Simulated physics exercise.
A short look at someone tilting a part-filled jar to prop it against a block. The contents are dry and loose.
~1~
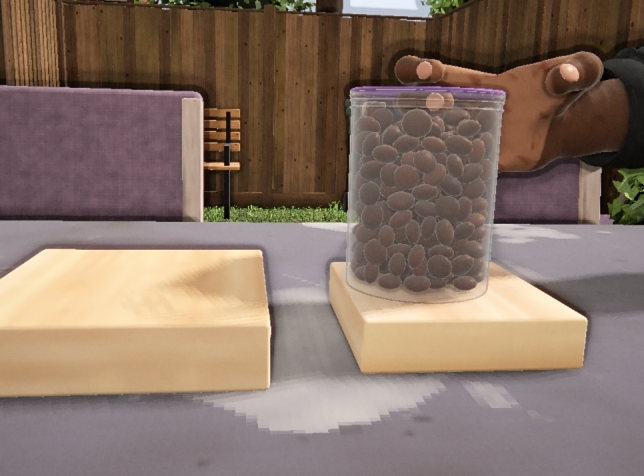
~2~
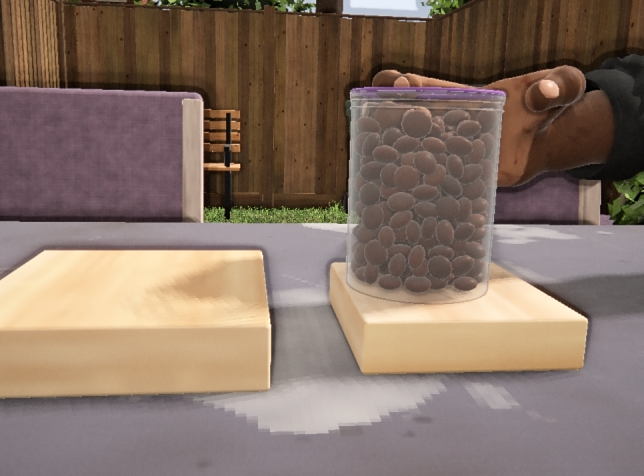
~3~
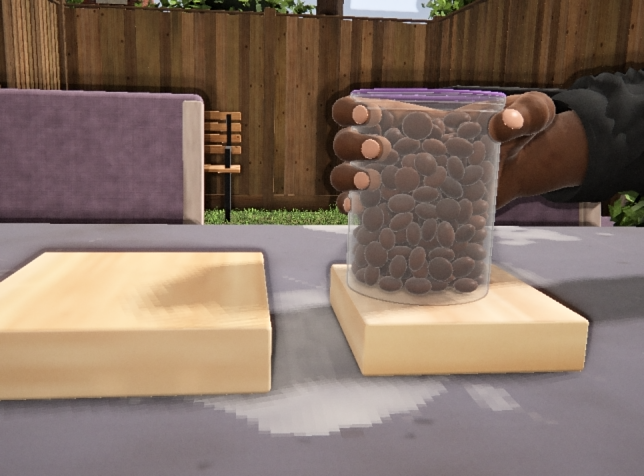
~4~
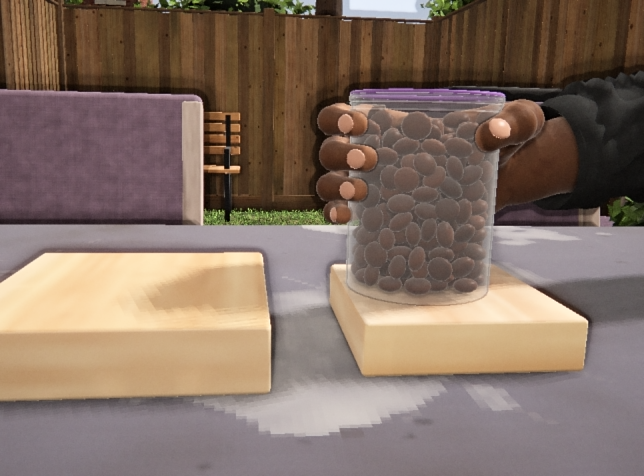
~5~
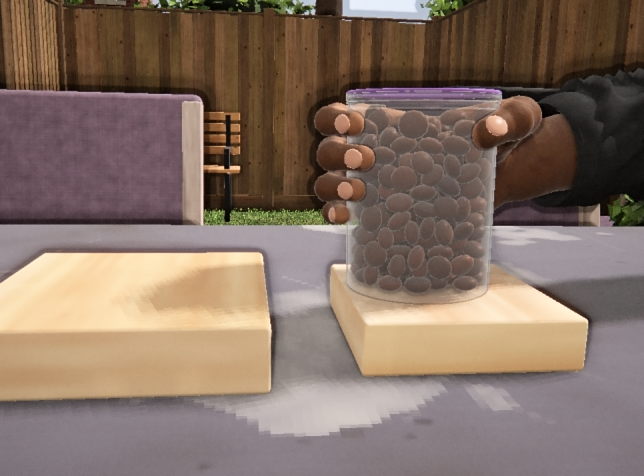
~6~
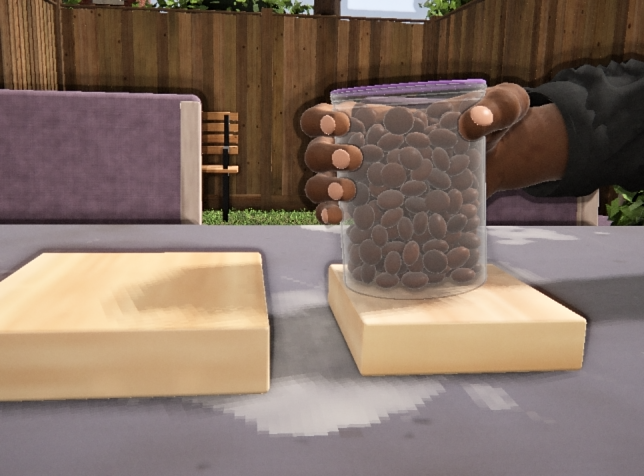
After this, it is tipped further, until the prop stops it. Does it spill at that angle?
The filling starts tumbling out.
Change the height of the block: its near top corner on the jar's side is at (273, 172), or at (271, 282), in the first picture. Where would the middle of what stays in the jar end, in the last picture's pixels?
Around (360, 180) in the first try, (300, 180) in the second.
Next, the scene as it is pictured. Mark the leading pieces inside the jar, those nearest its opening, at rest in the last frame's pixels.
Roughly at (160, 253).
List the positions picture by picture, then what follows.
In the first frame, jar at (421, 190), nearly full of flat chocolate drops; block at (135, 307), its top about level with the jar's foot.
In the second frame, jar at (421, 190), upright; rim at (355, 92); top of the contents at (426, 149).
In the third frame, jar at (421, 192), upright; rim at (355, 93); block at (136, 310).
In the fourth frame, jar at (421, 192), upright; rim at (355, 94); top of the contents at (426, 151).
In the fifth frame, jar at (419, 191), upright; rim at (351, 93); block at (136, 311).
In the sixth frame, jar at (411, 185), leaning 5°; rim at (335, 93); block at (134, 311), its top about level with the jar's foot.
Then, 0.44 s after the last picture, the jar leans 26°; everything is still inside.
Then, 1.00 s after the last picture, the jar leans 52°; everything is still inside.
Then, 1.60 s after the last picture, the jar leans 80°; a stray few of the flat chocolate drops out of it.
At rest, the jar rests on the block at 84°; a small part of the flat chocolate drops out of it.
